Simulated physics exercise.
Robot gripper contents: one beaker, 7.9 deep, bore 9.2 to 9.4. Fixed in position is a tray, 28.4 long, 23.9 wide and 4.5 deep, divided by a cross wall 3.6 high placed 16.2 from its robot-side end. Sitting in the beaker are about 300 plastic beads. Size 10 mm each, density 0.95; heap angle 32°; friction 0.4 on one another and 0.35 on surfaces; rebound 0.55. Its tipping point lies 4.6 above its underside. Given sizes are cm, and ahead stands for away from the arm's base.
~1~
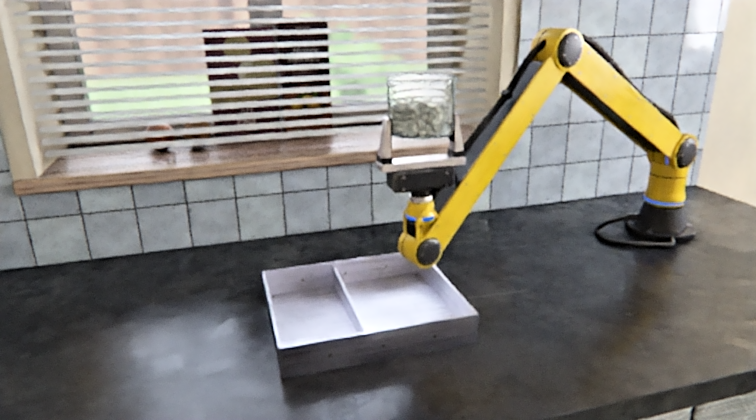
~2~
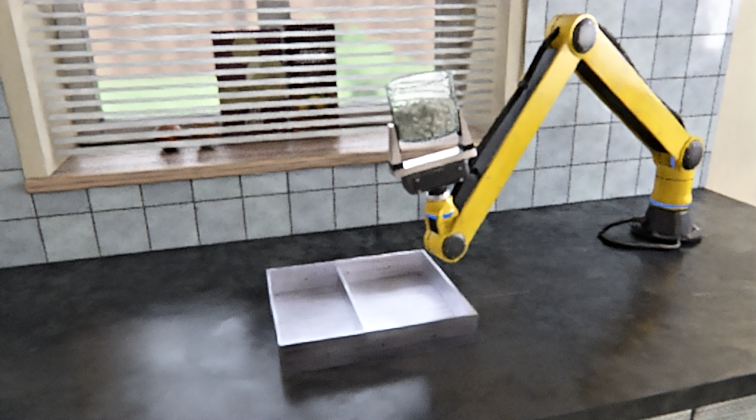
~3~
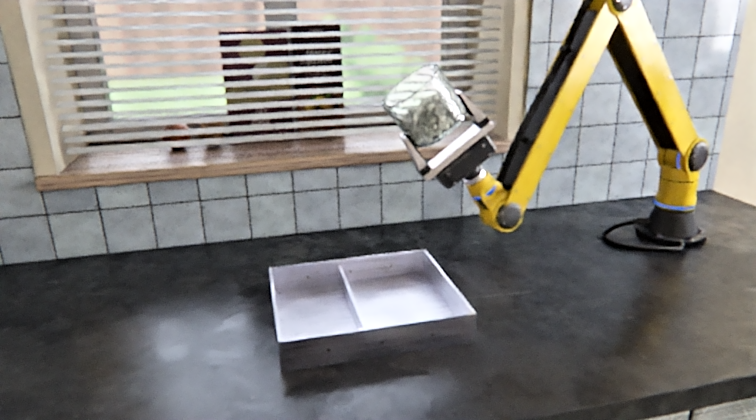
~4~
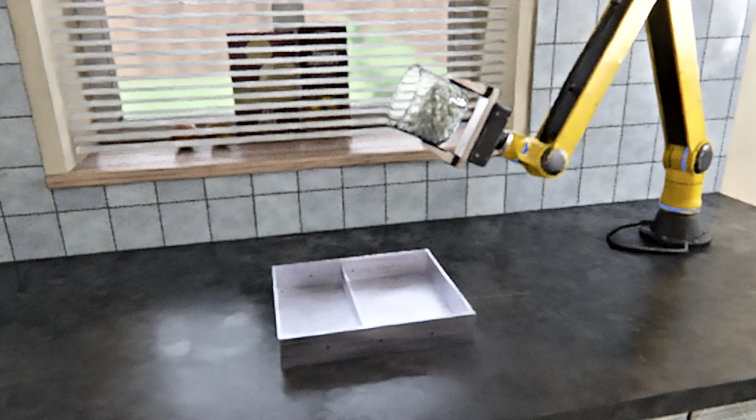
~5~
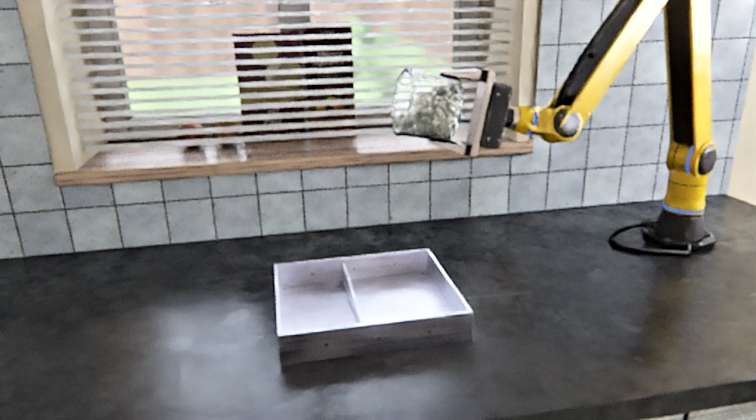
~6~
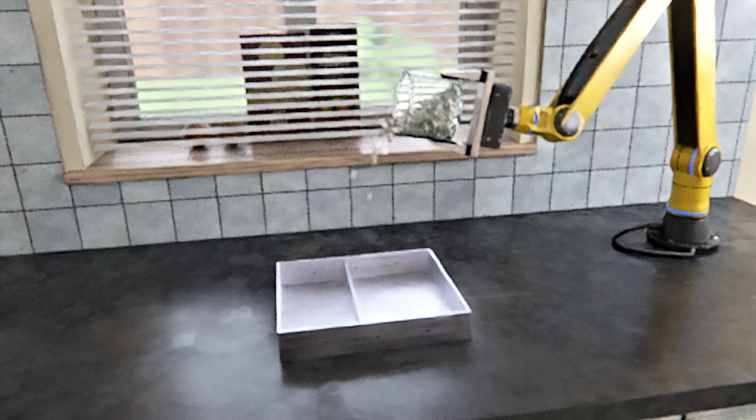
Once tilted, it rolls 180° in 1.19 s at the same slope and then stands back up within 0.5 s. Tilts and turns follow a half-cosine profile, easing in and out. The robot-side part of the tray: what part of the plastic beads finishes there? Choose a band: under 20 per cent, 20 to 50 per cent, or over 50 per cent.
Band: 20 to 50 per cent.
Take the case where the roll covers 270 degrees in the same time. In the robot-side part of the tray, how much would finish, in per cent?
Roughly 30 %.
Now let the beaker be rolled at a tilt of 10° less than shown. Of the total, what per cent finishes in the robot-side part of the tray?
Estimate: Some 10 %.
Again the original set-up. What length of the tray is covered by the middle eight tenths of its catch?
That stretch is around 20 cm long.
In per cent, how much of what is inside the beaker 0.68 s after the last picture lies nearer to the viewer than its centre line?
Looks like around 70 per cent is in the front half.
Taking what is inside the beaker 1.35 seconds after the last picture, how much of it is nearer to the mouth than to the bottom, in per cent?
35 %.
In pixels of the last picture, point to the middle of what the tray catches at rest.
The centre sits around (385, 299).
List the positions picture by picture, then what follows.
Beaker middle at (421, 106), upright; upper third of the load around (421, 107), from x 395 to 450, top at y 100; 301 in the beaker, in the first frame.
Beaker middle at (423, 107), tipped 10°; upper third of the load around (428, 107), from x 395 to 455, top at y 100, in the second frame.
Beaker middle at (425, 107), tipped 36°; upper third of the load around (439, 103), from x 405 to 460, top at y 90, in the third frame.
Beaker middle at (427, 107), tipped 64°; upper third of the load around (441, 97), from x 410 to 460, top at y 85, in the fourth frame.
Beaker middle at (427, 106), tipped 79°; upper third of the load around (439, 99), from x 395 to 455, top at y 85, in the fifth frame.
Beaker middle at (427, 107), tipped 80°; upper third of the load around (440, 105), from x 355 to 455, top at y 90; 292 in the beaker, 9 in flight or on a rim, in the sixth frame.
Then, 0.68 s after the last picture, tipped 80°, highest piece 37 above the table; 235 in the beaker, 29 in the robot-side part, 13 in the far-side part, 1 on the table or floor, 23 in flight or on a rim.
Then, 1.35 s after the last picture, tipped 61°, highest piece 35 above the table; 190 in the beaker, 87 in the robot-side part, 20 in the far-side part, 1 on the table or floor, 3 in flight or on a rim.
Then, 1.89 s after the last picture, upright, highest piece 35 above the table; 190 in the beaker, 89 in the robot-side part, 21 in the far-side part, 1 on the table or floor.
Then, 2.59 s after the last picture, upright, highest piece 35 above the table; 190 in the beaker, 89 in the robot-side part, 21 in the far-side part, 1 on the table or floor.
Final count, 190 in the beaker, 89 in the robot-side part, 21 in the far-side part, 1 on the table or floor. That is 30 % in the robot-side part of the tray.
